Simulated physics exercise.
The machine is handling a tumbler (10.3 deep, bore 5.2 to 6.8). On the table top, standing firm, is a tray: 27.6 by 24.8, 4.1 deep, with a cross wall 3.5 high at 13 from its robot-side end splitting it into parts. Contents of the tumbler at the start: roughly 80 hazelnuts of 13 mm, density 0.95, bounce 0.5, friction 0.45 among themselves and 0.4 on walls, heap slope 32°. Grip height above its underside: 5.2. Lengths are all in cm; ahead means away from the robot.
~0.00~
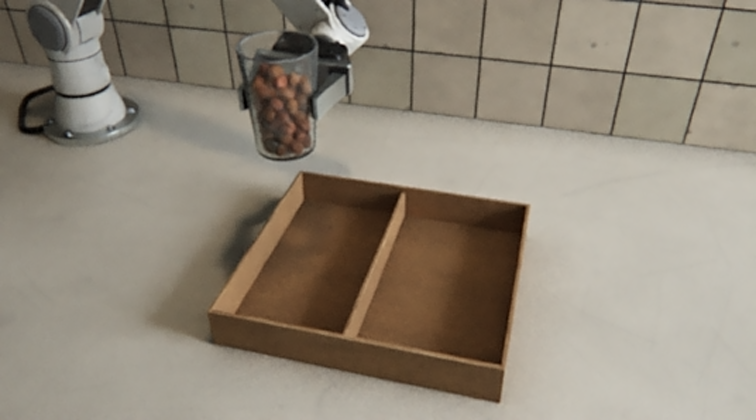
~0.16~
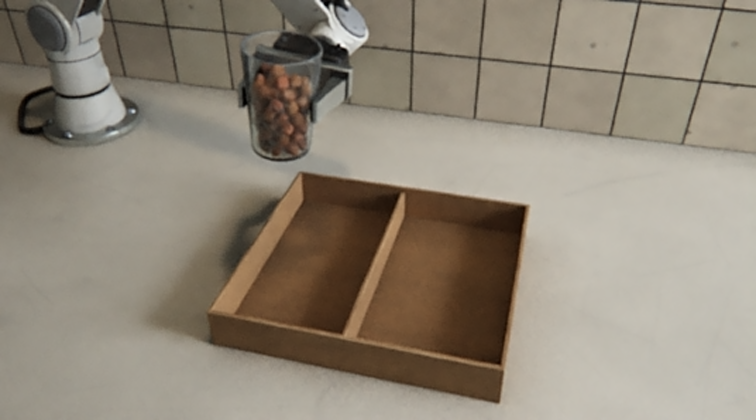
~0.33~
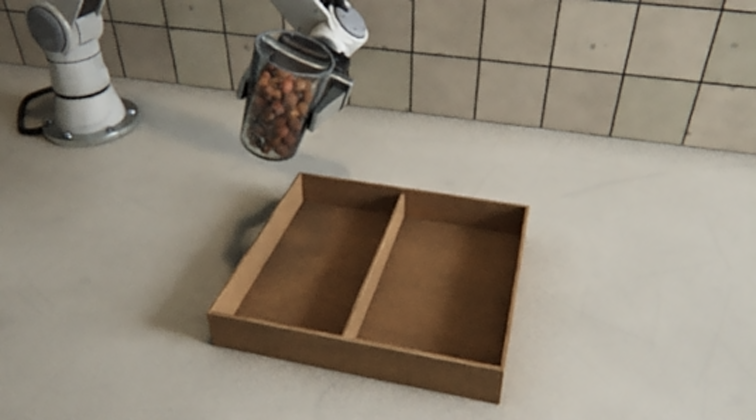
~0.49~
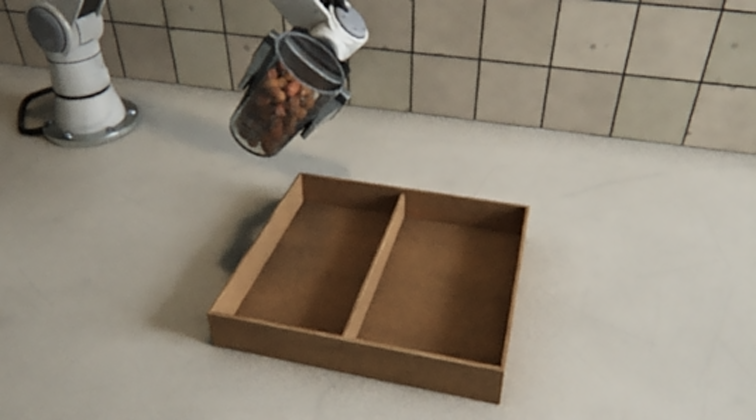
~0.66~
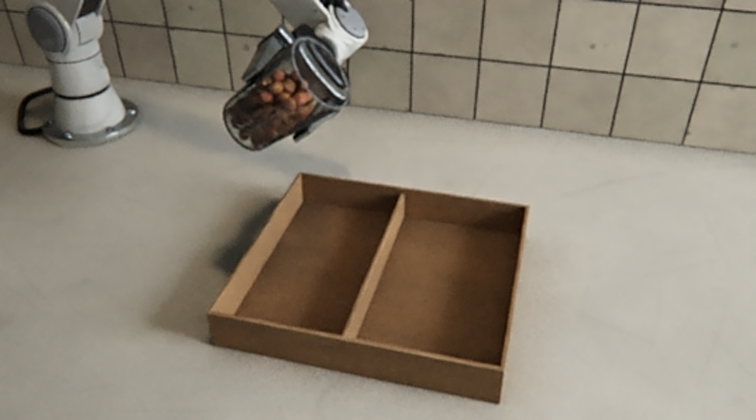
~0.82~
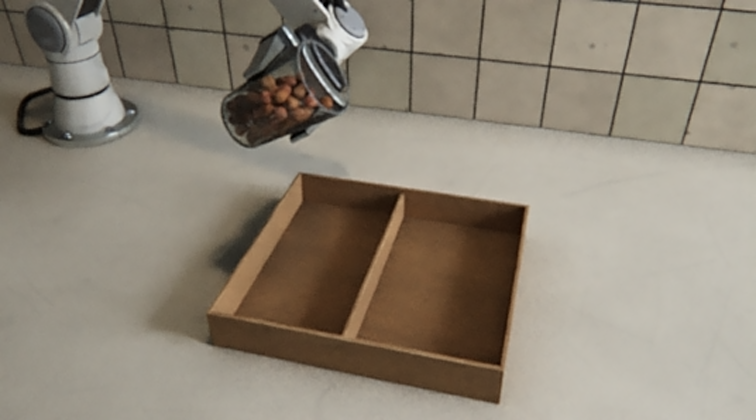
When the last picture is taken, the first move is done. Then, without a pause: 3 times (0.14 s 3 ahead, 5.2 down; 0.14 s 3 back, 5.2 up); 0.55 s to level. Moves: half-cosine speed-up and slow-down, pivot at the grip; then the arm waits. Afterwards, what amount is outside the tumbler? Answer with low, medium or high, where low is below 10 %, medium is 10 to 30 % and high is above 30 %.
Low.
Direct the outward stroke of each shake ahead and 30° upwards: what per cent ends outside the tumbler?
Some 45 per cent.
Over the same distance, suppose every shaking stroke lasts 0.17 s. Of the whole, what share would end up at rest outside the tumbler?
It would be near 0 per cent.
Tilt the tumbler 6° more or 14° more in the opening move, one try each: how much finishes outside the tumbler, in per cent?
Roughly 0 per cent on the first try and 5 per cent on the second.
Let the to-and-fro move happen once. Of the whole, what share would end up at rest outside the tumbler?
Roughly 0 in a hundred.
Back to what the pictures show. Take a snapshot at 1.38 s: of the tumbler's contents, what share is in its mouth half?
That share comes to roughly 35 percent.
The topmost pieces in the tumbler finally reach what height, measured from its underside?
I'd put it at close to 8.0 centimetres.
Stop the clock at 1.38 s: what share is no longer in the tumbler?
About 0 in a hundred parts are out by then.
By 1.38 s, tilted 57° forward, highest piece 23 above the table; 77 in the tumbler.
By 1.93 s, tilted 29° forward, highest piece 23 above the table; 77 in the tumbler.
By 2.41 s, level, highest piece 24 above the table; 77 in the tumbler.
By 3.46 s, level, highest piece 24 above the table; 77 in the tumbler.
Final count, 77 in the tumbler. That is 0 % outside the tumbler.
